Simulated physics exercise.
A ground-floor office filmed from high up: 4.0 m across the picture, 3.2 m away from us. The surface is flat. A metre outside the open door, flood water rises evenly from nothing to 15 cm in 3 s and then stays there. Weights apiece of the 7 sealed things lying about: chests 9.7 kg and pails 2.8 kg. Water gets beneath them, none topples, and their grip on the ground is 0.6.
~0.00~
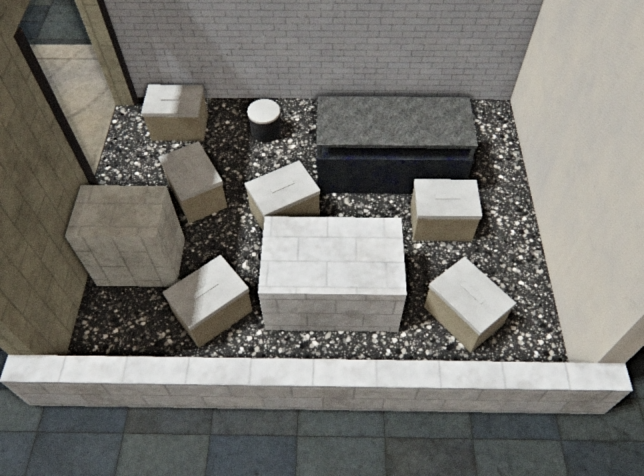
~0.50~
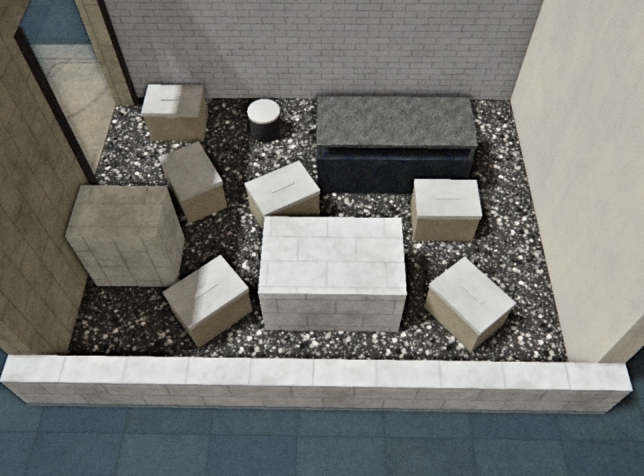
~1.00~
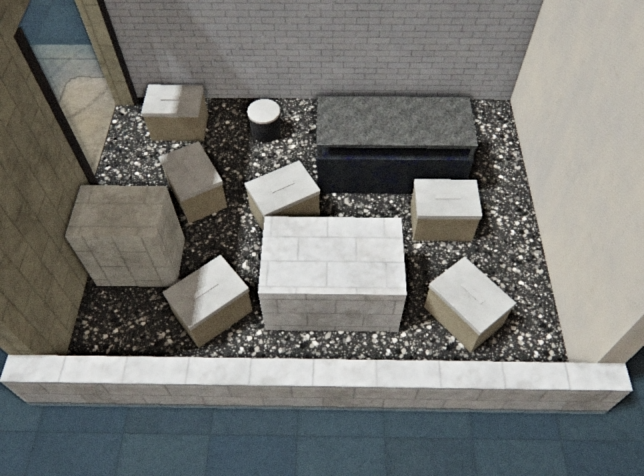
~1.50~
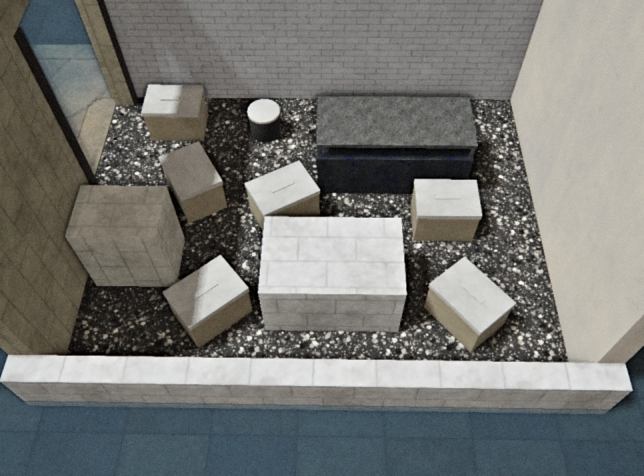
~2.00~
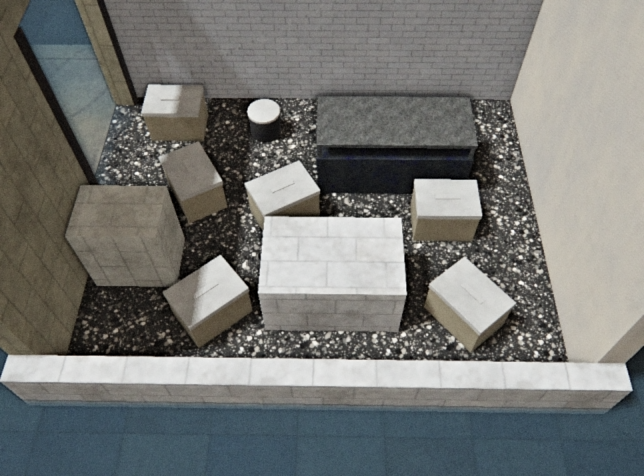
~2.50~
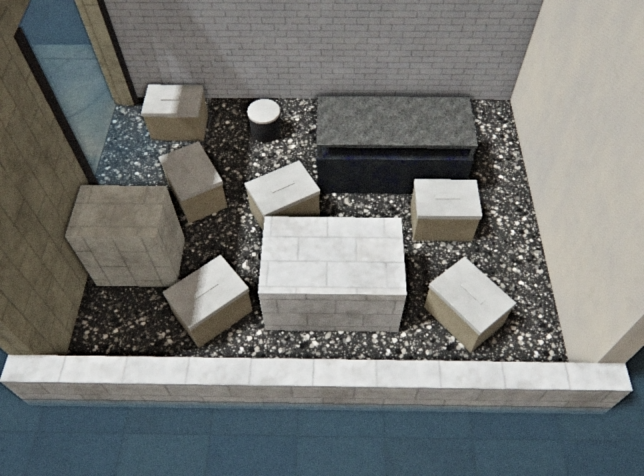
A walled ground-floor space with a speckled floor is seen from high above, with a doorway at upper left. Pale and tan box-like chests stand scattered around a large whitish block, with a dark grey-topped block and a small white-topped pail behind. Blue water spreads outside the low front wall and through the doorway, then onto the floor's left edge, while the objects and camera stay still.
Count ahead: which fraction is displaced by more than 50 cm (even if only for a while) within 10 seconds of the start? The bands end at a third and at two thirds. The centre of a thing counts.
That comes to two thirds or above.
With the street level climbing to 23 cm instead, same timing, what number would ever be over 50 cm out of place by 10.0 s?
Then 6.
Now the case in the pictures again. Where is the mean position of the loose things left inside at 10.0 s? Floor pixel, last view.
Near (403, 269).
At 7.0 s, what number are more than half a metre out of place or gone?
By then 4.
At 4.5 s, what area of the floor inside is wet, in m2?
About 4.0 m2.
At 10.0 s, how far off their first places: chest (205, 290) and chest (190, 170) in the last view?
In that order: 50 cm, 120 cm.
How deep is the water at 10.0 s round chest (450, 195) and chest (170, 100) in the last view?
About 8 and 11 cm.
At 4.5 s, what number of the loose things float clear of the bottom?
1 of them.
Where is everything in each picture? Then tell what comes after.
In the first picture, a chest at (472, 293), on the bottom; a chest at (190, 169) rests on the ground; water covers 0.0 m2; 0 of 7 have shifted.
In the second picture, a chest at (472, 293), on the bottom; a chest at (190, 169), on the bottom; water covers 0.0 m2; 0 of 7 have shifted.
In the third picture, a chest at (472, 293), on the bottom; a chest at (190, 169) rests on the ground; 0.0 m2 under water; 0 of 7 have shifted.
In the fourth picture, a chest at (472, 293) rests on the ground; a chest at (190, 169), on the bottom; water covers 0.0 m2; 0 of 7 have shifted.
In the fifth picture, a chest at (472, 293), on the bottom; a chest at (190, 169) rests on the ground; water covers 0.0 m2; 0 of 7 have shifted.
In the sixth picture, a chest at (472, 293) rests on the ground; a chest at (190, 169), on the bottom; water covers 0.5 m2; 0 of 7 have shifted.
After 3.5 s 0 of 7 are over 50 cm from their spots; 0 afloat.
After 4.5 s 3 of 7 are over 50 cm from their spots; 1 afloat.
After 7.0 s 4 of 7 are over 50 cm from their spots; 3 afloat.
After 10.0 s 5 of 7 are over 50 cm from their spots, and 5 have been at some point; 7 afloat.
